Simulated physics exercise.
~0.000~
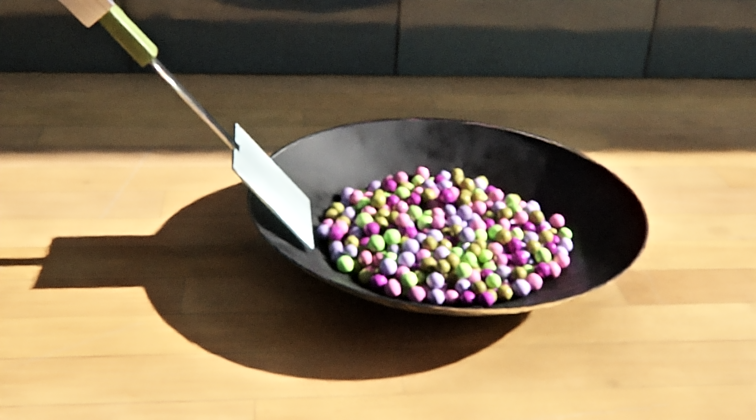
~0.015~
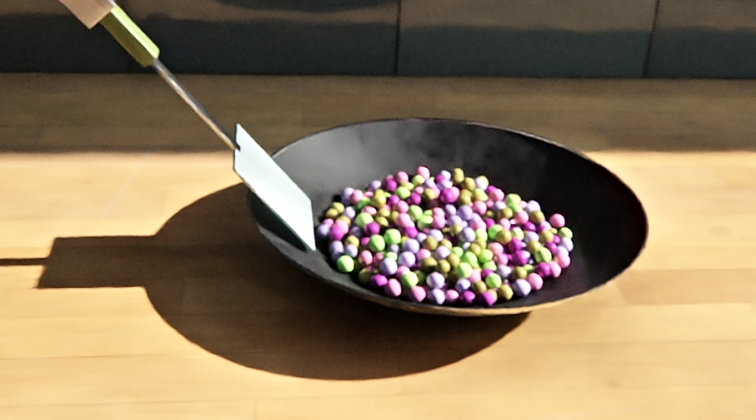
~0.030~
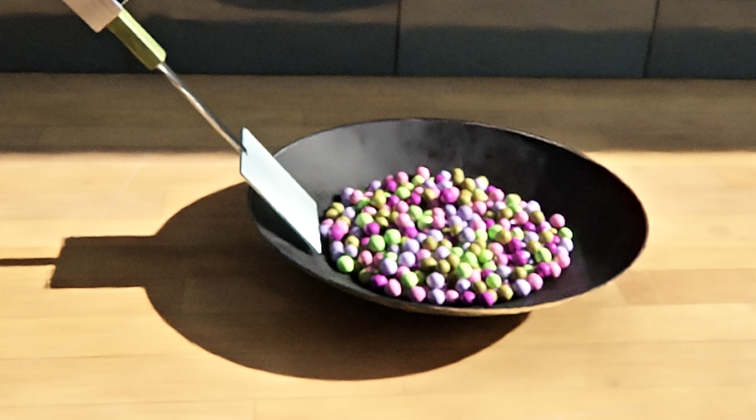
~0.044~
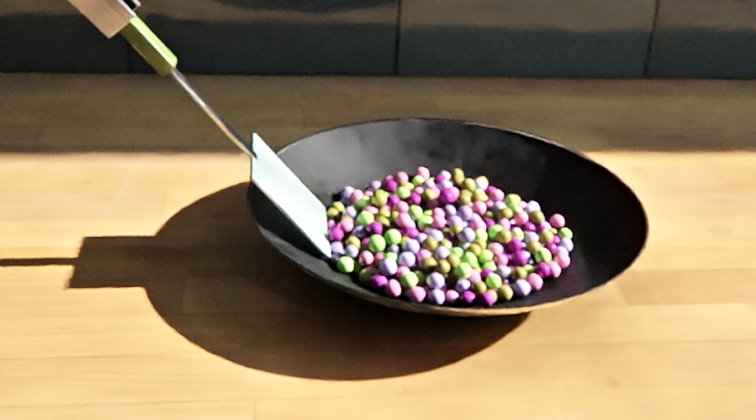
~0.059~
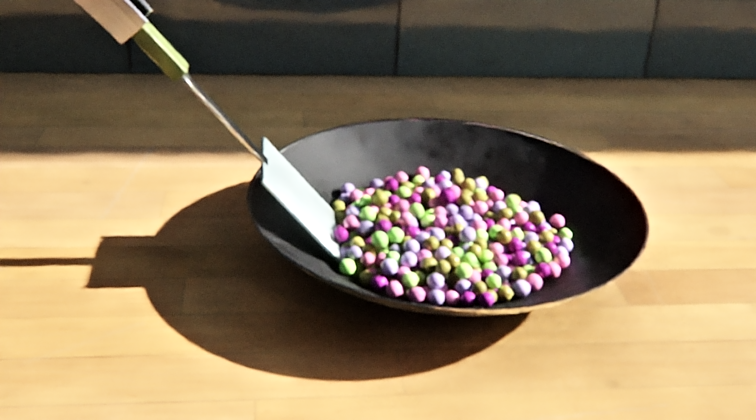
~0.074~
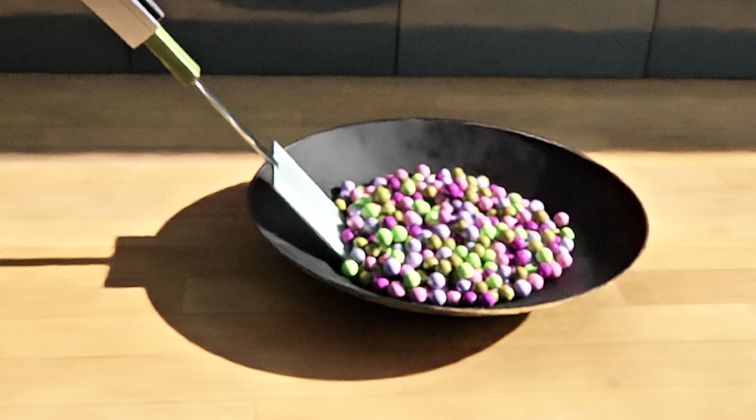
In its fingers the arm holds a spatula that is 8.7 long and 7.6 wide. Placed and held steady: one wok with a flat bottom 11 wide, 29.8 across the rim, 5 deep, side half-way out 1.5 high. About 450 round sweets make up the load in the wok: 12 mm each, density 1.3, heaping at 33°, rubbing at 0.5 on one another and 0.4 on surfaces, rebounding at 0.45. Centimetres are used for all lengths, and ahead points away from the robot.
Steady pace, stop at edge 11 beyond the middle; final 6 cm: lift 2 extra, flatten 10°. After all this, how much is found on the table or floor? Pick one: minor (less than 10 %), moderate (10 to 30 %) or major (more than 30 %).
Moderate.
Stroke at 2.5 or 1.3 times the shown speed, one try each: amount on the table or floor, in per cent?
Around 40 per cent, then around 30 per cent, would end on the table or floor.
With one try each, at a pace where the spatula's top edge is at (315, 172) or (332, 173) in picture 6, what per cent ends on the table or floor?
I'd estimate some 40 and 40 in a hundred.
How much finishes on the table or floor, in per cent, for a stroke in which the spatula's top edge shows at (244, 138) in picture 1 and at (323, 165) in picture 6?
Roughly 40 %.
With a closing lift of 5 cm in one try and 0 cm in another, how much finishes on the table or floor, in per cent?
You'd get some 15 per cent with the first setting and some 15 per cent with the second.
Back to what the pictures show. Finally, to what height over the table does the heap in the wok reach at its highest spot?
Near 5.5 centimetres high.
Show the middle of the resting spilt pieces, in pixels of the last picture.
At about (722, 256) in the last picture.
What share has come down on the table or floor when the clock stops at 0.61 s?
20 per cent.
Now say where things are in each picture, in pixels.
The first frame shows spatula top edge at (234, 145), sloping 50°; upper third of the load around (446, 224), from x 325 to 565, top at y 175; 452 in the wok.
The second frame shows spatula top edge at (235, 146), sloping 50°; upper third of the load around (447, 225), from x 325 to 565, top at y 175.
The third frame shows spatula top edge at (241, 149), sloping 50°; upper third of the load around (446, 225), from x 325 to 565, top at y 175.
The fourth frame shows spatula top edge at (252, 154), sloping 50°; upper third of the load around (446, 224), from x 330 to 565, top at y 175.
The fifth frame shows spatula top edge at (263, 159), sloping 50°; upper third of the load around (444, 223), from x 340 to 565, top at y 175.
The sixth frame shows spatula top edge at (273, 163), sloping 50°; upper third of the load around (449, 221), from x 340 to 565, top at y 175; 452 in the wok.
By 0.21 s, sloping 50°, highest piece 5 above the table; 452 in the wok.
By 0.34 s, sloping 48°, highest piece 6 above the table; 451 in the wok, 1 on the blade or in flight.
By 0.61 s, sloping 40°, highest piece 6 above the table; 353 in the wok, 97 on the table or floor, 2 on the blade or in flight.
By 1.66 s, sloping 40°, highest piece 6 above the table; 353 in the wok, 99 on the table or floor.
Final count, 353 in the wok, 99 on the table or floor. That is 22 % on the table or floor.
